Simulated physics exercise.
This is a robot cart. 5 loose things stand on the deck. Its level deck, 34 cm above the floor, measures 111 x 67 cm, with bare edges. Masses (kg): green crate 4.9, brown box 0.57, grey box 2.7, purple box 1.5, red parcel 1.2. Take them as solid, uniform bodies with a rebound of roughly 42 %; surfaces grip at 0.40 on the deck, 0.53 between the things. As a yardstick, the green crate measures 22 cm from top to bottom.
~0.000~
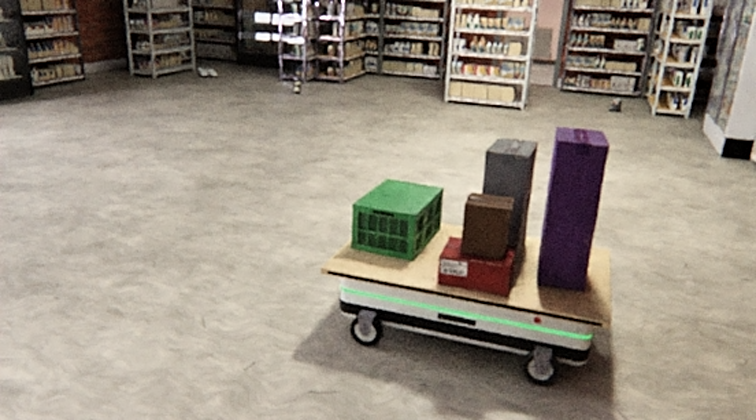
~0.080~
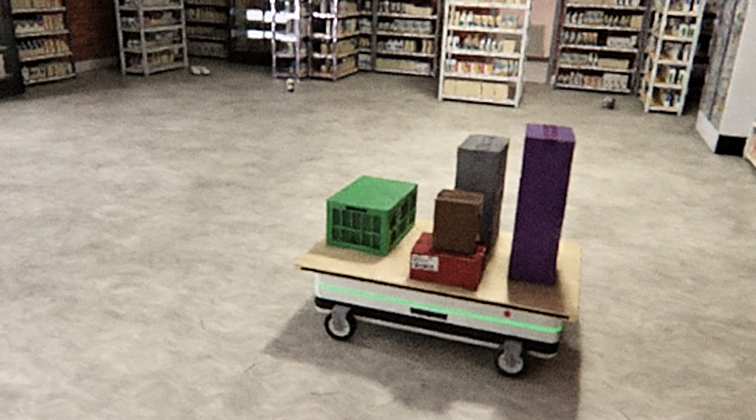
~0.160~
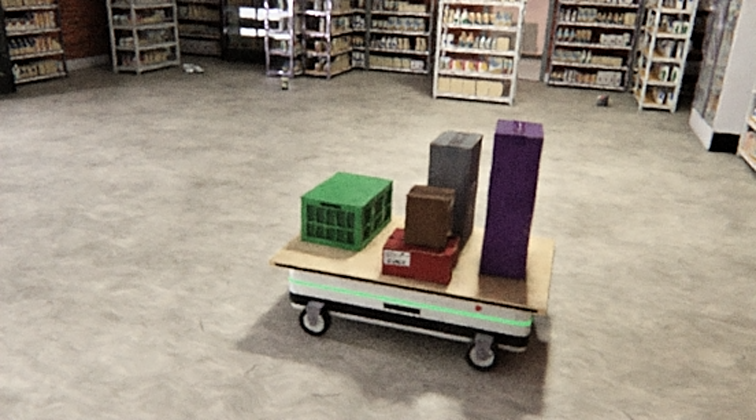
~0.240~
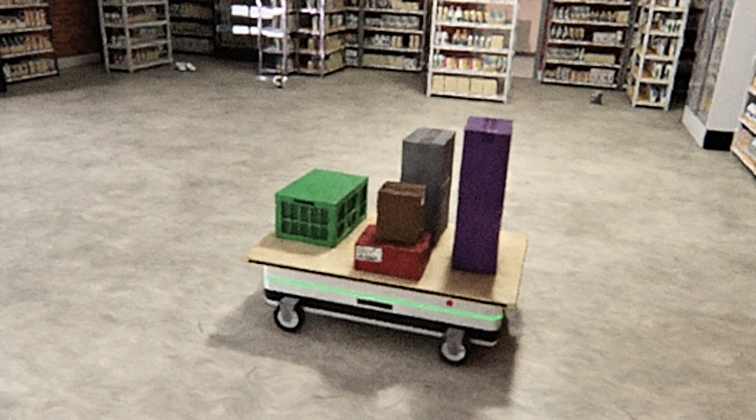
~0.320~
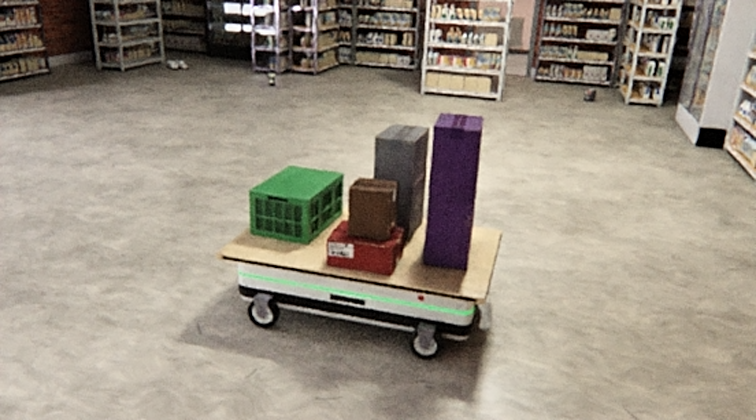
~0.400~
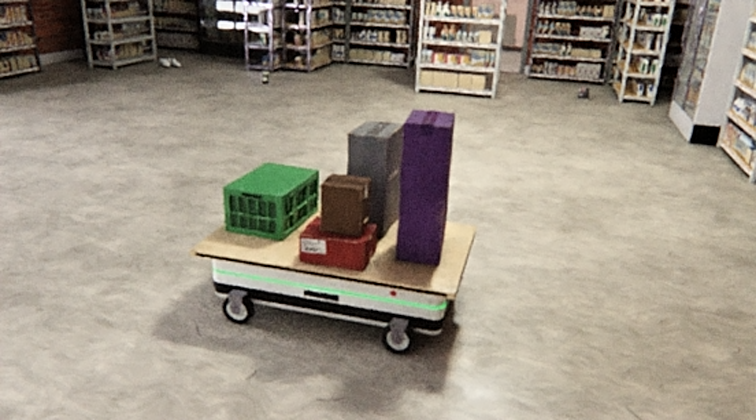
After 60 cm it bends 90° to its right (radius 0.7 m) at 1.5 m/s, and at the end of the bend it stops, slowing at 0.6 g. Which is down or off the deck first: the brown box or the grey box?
The former of the two, the brown box.
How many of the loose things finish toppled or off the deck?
That comes to 5.
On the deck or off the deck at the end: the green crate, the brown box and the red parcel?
The green crate ends off the deck; the brown box ends off the deck; the red parcel finishes off the deck.
After 0.80 s, cart has run 120 cm, turned 37°; brown box slid 9 cm near (232, 167); grey box slid 4 cm near (305, 153); green crate slid 32 cm.
After 1.10 s, cart has run 165 cm, turned 74°; green crate, brown box and red parcel now off the deck; grey box slid 4 cm near (320, 134).
After 1.40 s, cart has run 209 cm, turned 90°; grey box slid 4 cm near (350, 120).
After 2.00 s, cart has run 219 cm, turned 90°, stopped; grey box leaning 48° near (365, 111); purple box leaning 50°.
At rest (2.9 s), off the deck, green crate, brown box and red parcel; tipped over on the deck, grey box and purple box. Seen from the same camera at the end, brown box near (186, 182), grey box near (375, 123). Brown box went at 0.98 s; grey box went at 1.92 s.
